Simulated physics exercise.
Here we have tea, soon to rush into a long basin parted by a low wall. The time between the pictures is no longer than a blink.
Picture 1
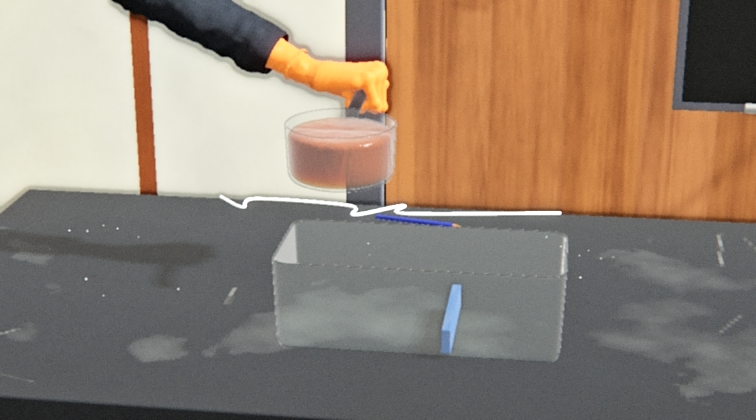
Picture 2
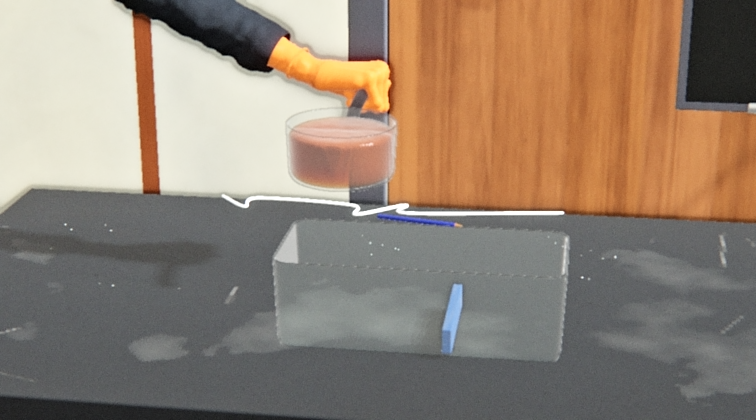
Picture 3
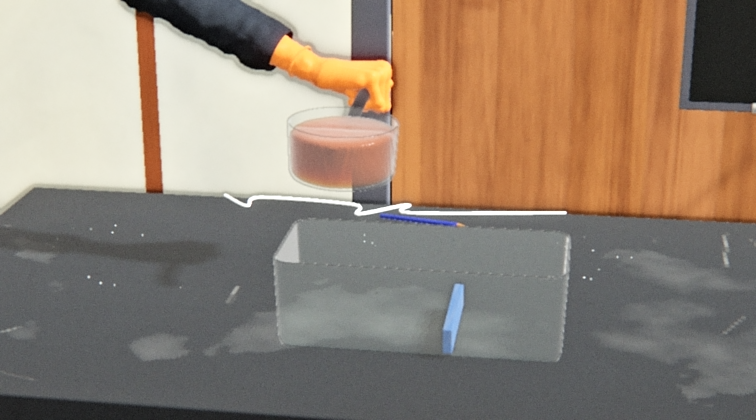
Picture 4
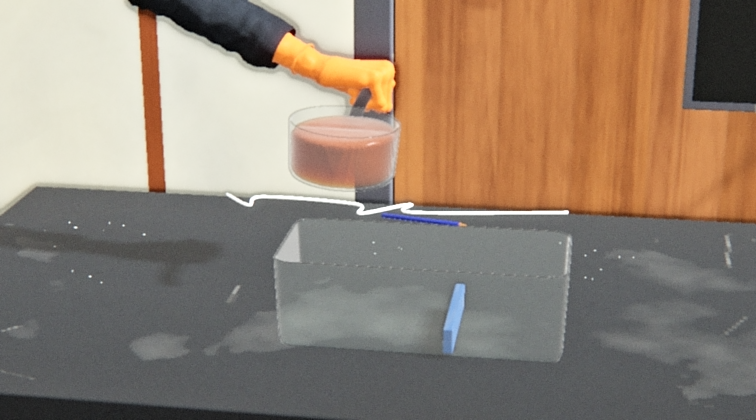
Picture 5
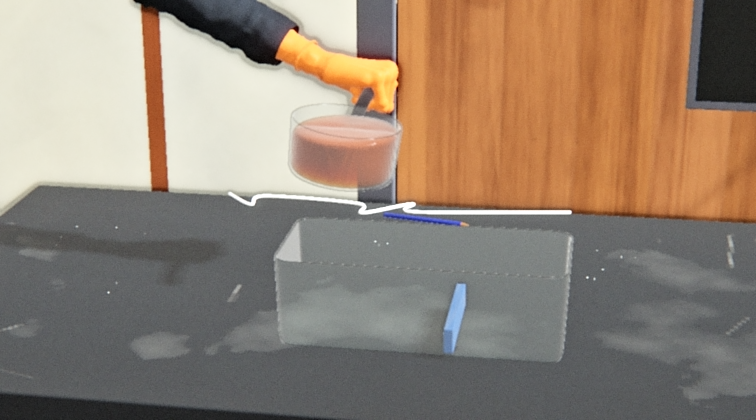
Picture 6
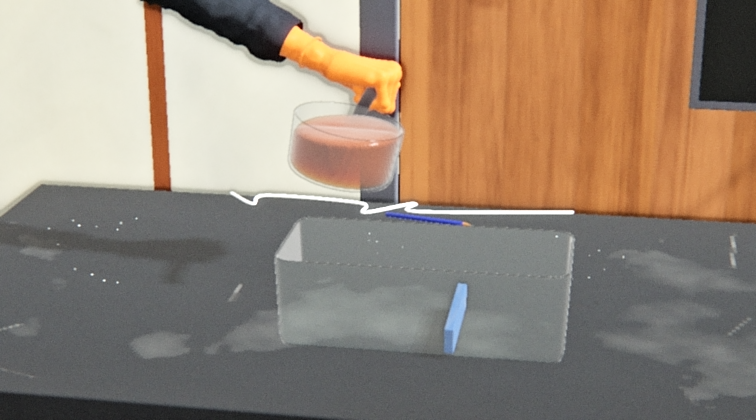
At a dark, dusty tabletop, an orange-gloved hand holds a clear round container of reddish-brown liquid above a long transparent basin with a low blue divider, keeping it nearly still, then tilting it slightly to the right.
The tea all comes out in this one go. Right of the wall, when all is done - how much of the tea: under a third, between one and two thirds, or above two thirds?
Midrange share.
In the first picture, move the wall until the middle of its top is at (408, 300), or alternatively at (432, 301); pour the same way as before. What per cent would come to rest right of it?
85 per cent, then 70 per cent, roughly.
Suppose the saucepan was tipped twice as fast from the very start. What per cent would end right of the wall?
About 25 per cent.
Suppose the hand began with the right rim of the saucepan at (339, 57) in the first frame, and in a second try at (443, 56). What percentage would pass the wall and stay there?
Around 10 percent first, around 80 percent second.
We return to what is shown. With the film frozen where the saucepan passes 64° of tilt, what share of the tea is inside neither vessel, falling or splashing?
That works out near 30 percent.
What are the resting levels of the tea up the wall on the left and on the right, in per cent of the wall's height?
Left part: 40 per cent; right part: 50.
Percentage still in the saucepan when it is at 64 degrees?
Close to 60 parts in a hundred remain.
A moment on, the saucepan is tipped part way and 58 per cent is still to pour, 7 is left of the wall and 5 right of it.
Next, the saucepan is tipped on its side and 12 per cent is still to pour, 34 is left of the wall and 44 right of it.
Then the saucepan is tipped on its side and 2 per cent is still to pour, 51 is left of the wall and 44 right of it.
Later the saucepan is tipped on its side and 0 per cent is still to pour, 54 is left of the wall and 45 right of it.
At rest 54 per cent lies left of the wall, 45 right of it and 1 outside.
